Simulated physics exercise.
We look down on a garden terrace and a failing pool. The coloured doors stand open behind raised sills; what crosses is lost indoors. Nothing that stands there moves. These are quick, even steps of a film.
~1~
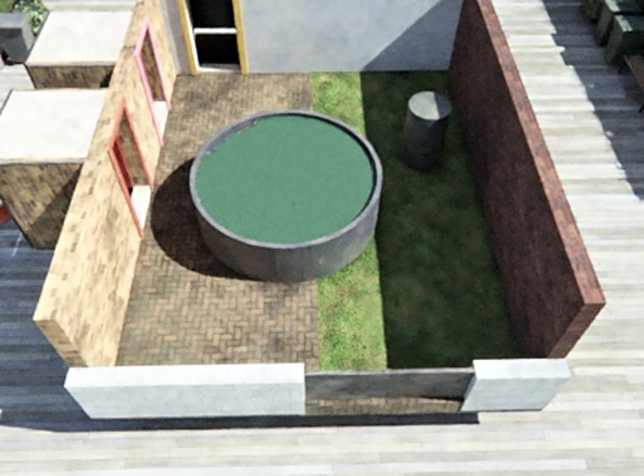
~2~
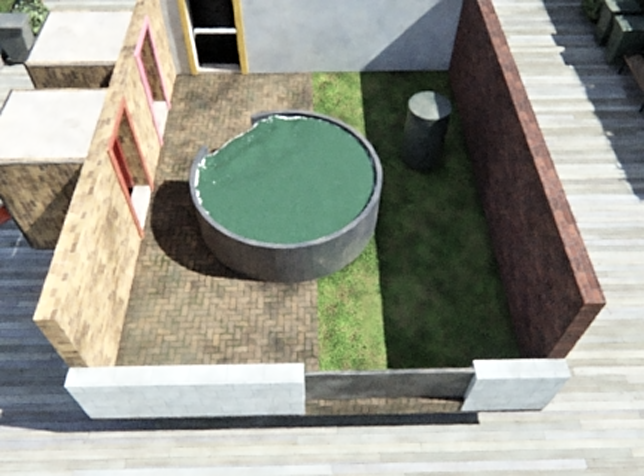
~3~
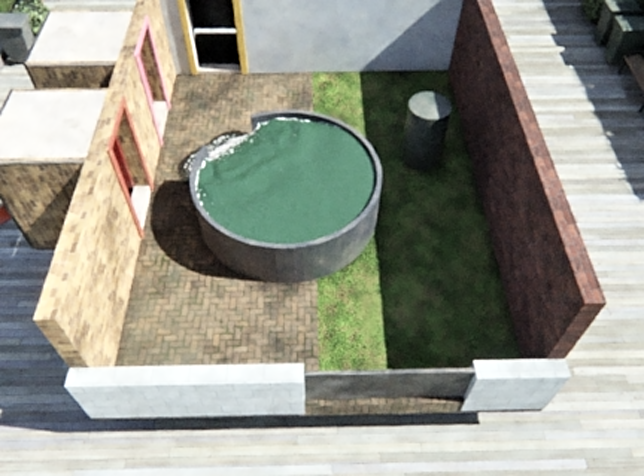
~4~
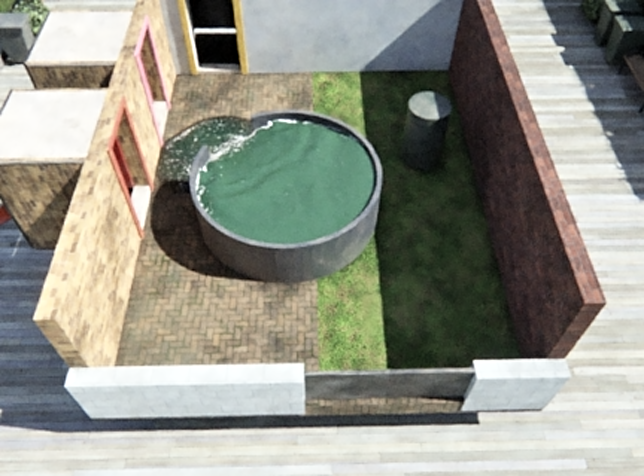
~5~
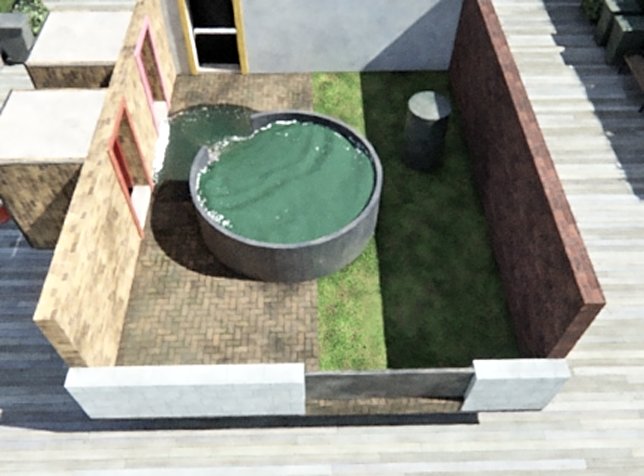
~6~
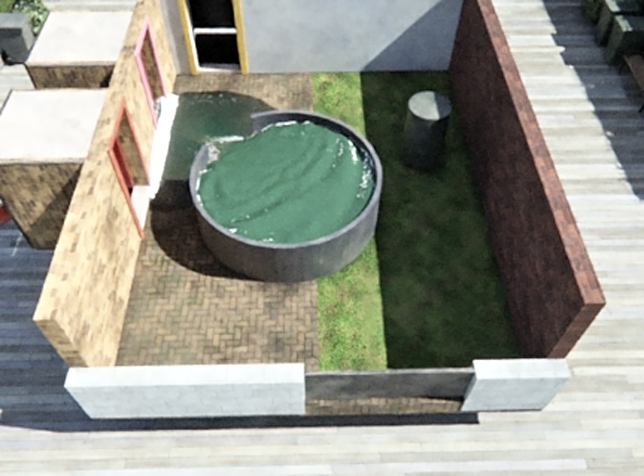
Green water in a round tank on a walled terrace began pouring through a gap on the far left side, then spread across the brick paving to the left wall while the tank's surface rippled.
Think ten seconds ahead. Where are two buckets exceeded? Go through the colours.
One by one: The red door stays under that; the pink door takes more than that; the yellow door takes more than that.
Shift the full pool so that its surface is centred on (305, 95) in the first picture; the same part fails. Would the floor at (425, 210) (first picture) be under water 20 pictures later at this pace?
Verdict: No water.
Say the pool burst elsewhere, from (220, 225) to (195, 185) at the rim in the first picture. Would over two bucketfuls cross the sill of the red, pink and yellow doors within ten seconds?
The red one lets more in, the pink one is under, the yellow one takes more.
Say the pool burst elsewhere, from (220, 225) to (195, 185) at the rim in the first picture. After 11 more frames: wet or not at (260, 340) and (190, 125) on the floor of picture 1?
One after the other: Flooded, under water.
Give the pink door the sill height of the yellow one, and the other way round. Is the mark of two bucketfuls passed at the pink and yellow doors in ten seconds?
The pink one passes that mark, the yellow one is over.
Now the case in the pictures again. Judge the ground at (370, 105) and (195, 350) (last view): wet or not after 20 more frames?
One after the other: Under water, flooded.
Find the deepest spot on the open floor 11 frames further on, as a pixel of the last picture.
Near (174, 85).
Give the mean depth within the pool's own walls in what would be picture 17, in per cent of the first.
Roughly 66 per cent.
A moment on, water covers 20 % of the floor; the red door wet at the sill, nothing in, the pink door over two buckets in, the yellow door under two buckets in.
Next, water covers 30 % of the floor; the red door wet at the sill, nothing in, the pink door far over two buckets in, the yellow door far over two buckets in.
Then, water covers 50 % of the floor; the red door wet at the sill, nothing in, the pink door far over two buckets in, the yellow door far over two buckets in.
Later, water covers 75 % of the floor; the red door wet at the sill, nothing in, the pink door far over two buckets in, the yellow door far over two buckets in.
In the end, water covers 100 % of the floor; the red door wet at the sill, nothing in, the pink door far over two buckets in, the yellow door far over two buckets in.
